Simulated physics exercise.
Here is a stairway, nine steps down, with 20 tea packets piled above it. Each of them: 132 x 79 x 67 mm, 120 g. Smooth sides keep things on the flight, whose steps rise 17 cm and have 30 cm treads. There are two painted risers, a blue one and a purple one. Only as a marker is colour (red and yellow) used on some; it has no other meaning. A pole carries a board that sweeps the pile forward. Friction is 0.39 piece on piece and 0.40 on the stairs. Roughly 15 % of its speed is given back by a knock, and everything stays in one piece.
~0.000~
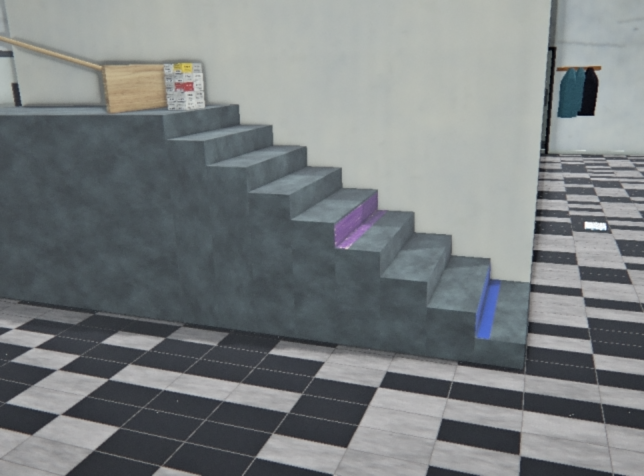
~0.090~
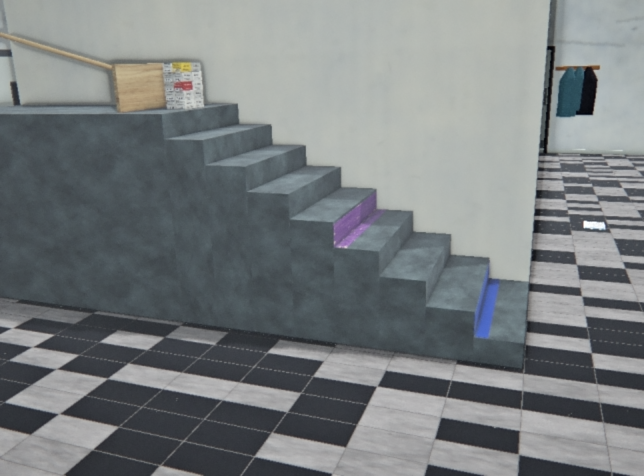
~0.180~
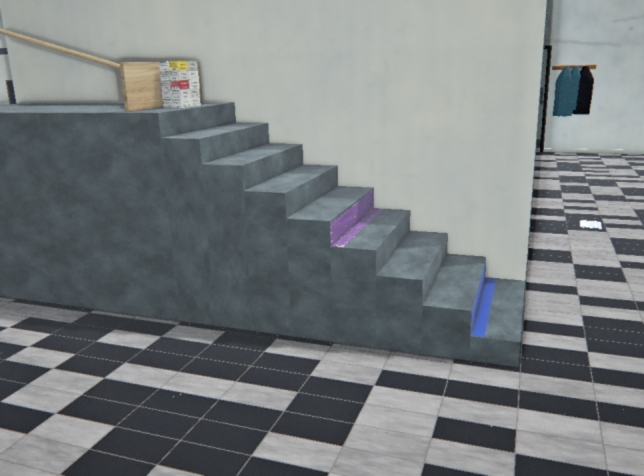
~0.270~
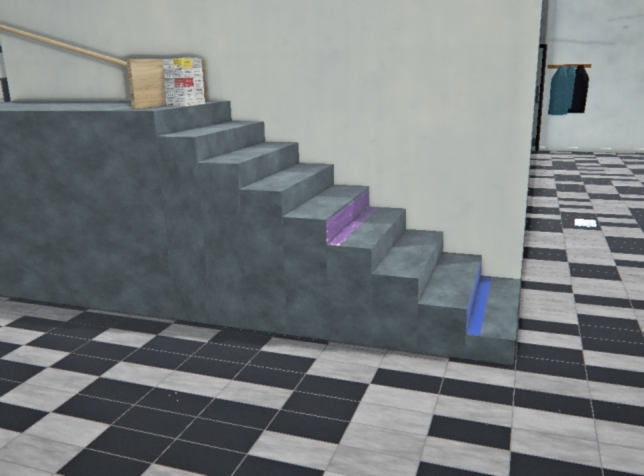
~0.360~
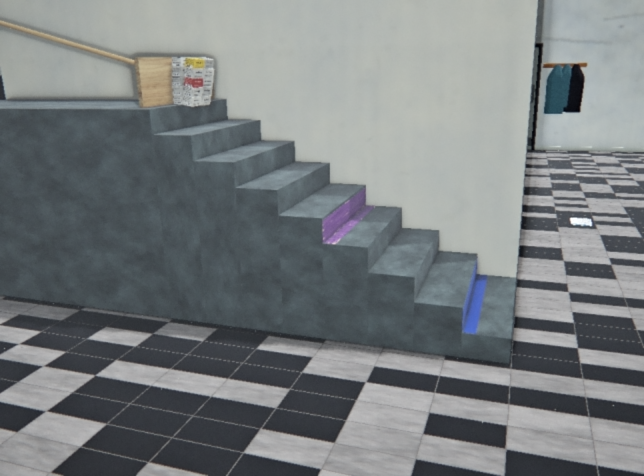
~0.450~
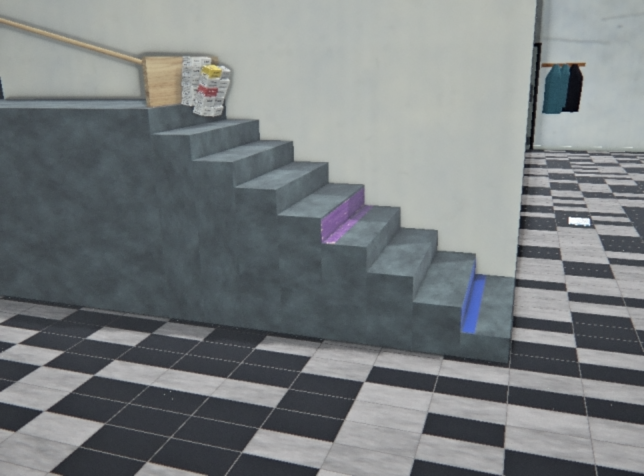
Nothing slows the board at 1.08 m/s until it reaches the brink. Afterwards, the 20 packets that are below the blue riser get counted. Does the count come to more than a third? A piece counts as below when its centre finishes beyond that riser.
No - shy of a third.
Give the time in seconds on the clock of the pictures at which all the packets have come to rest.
Roughly 2.5 s.
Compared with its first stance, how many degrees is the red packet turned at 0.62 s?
Near 60 degrees from how it began.
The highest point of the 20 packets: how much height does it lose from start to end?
About 36 cm.
After 0.62 s, none of the 20 packets below the blue riser, 20 disturbed; red packet leaning 62°, 27 cm lower; yellow packet leaning 54°, 29 cm lower.
After 1.16 s, none of the 20 packets below the blue riser, 20 disturbed; red packet upside down; yellow packet upside down.
At rest (2.5 s), 1 of the 20 packets below the blue riser; red packet upside down; yellow packet on its side. That is 5 per cent. As the last picture would show them, middles, red packet near (295, 173), yellow packet near (438, 290).
